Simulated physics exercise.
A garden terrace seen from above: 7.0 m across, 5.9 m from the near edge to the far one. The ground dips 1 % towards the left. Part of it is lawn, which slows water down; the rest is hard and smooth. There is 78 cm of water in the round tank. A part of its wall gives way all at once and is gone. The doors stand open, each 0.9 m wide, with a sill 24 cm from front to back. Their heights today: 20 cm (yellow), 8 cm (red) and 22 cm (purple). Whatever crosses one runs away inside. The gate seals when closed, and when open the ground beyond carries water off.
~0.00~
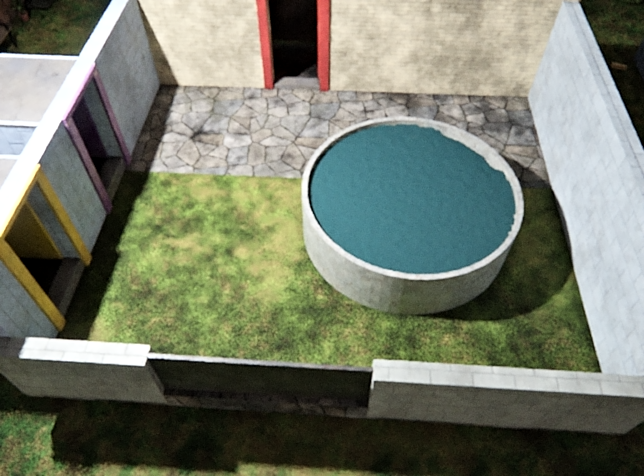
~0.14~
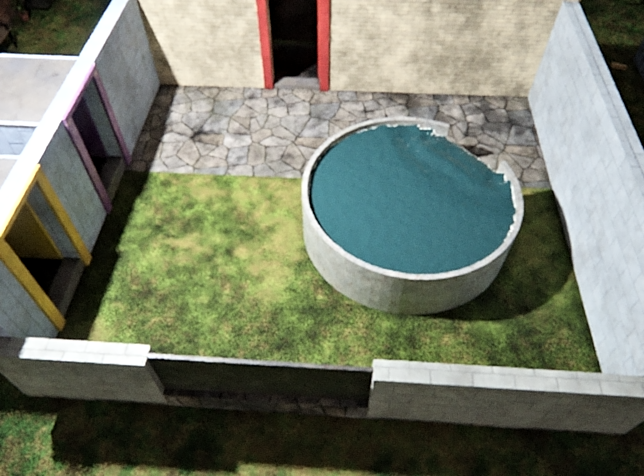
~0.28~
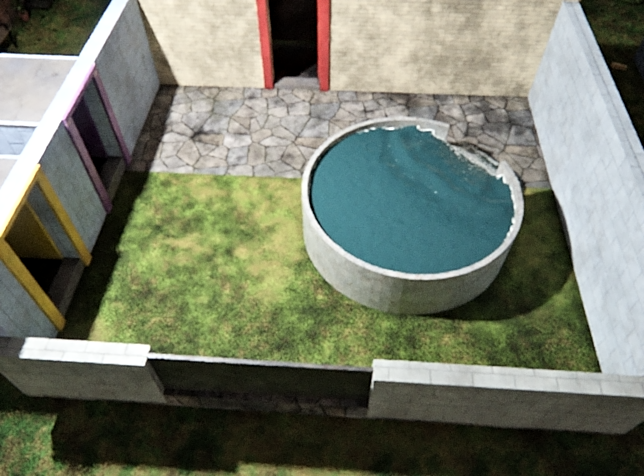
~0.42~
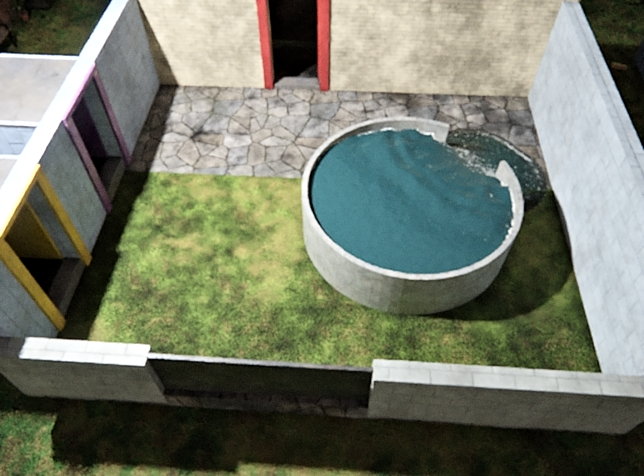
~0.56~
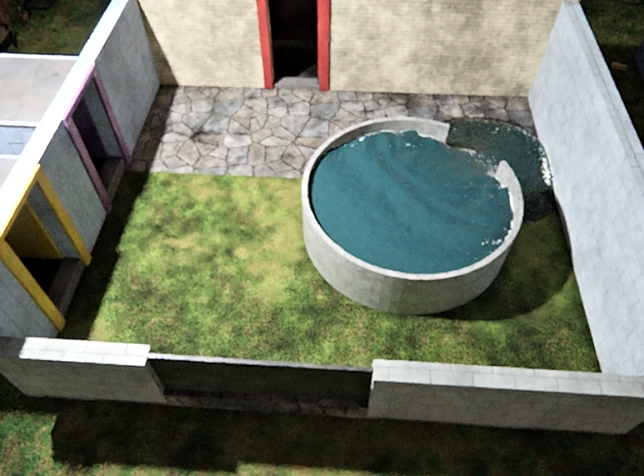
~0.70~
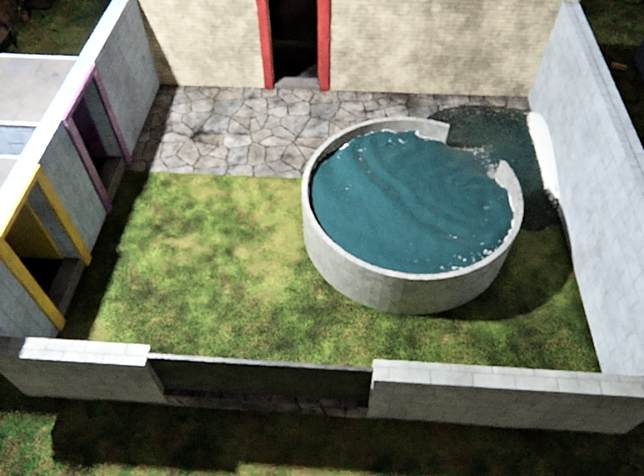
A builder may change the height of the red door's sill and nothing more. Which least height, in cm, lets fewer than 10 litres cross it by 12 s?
It would have to be roughly 5.5 cm high.
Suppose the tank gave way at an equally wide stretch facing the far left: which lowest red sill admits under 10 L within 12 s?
Then roughly 32 cm.
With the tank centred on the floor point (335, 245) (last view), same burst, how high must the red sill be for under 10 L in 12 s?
Then roughly 7.0 cm.
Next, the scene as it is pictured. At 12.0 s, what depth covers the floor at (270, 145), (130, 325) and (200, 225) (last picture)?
In that order: 12, 18 and 14 cm.
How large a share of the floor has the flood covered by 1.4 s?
Some 15 per cent of it.
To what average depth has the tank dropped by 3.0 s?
Roughly 47 cm on average.
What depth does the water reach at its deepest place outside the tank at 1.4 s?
About 66 cm.
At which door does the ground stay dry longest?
The yellow one.
After 1.4 s water covers 15 % of the floor, deepest (66 cm) near (521, 101); it has not reached the red door.
After 3.0 s water covers 45 % of the floor, deepest (44 cm) near (492, 100); 8 cm at the red door, 0 litres in over its 8 cm sill.
After 12.0 s water covers 100 % of the floor, deepest (20 cm) near (110, 208); 5 cm at the red door, 0 litres in over its 8 cm sill.
At the red door as built, the water arrived by 2.5 s and peaked near 9 cm at 2.8 s.
With a sill of 4.5 cm, 17 litres would have come in within the 12 s; with 6 cm, 5 litres. So under 10 litres takes about 5.5 cm.
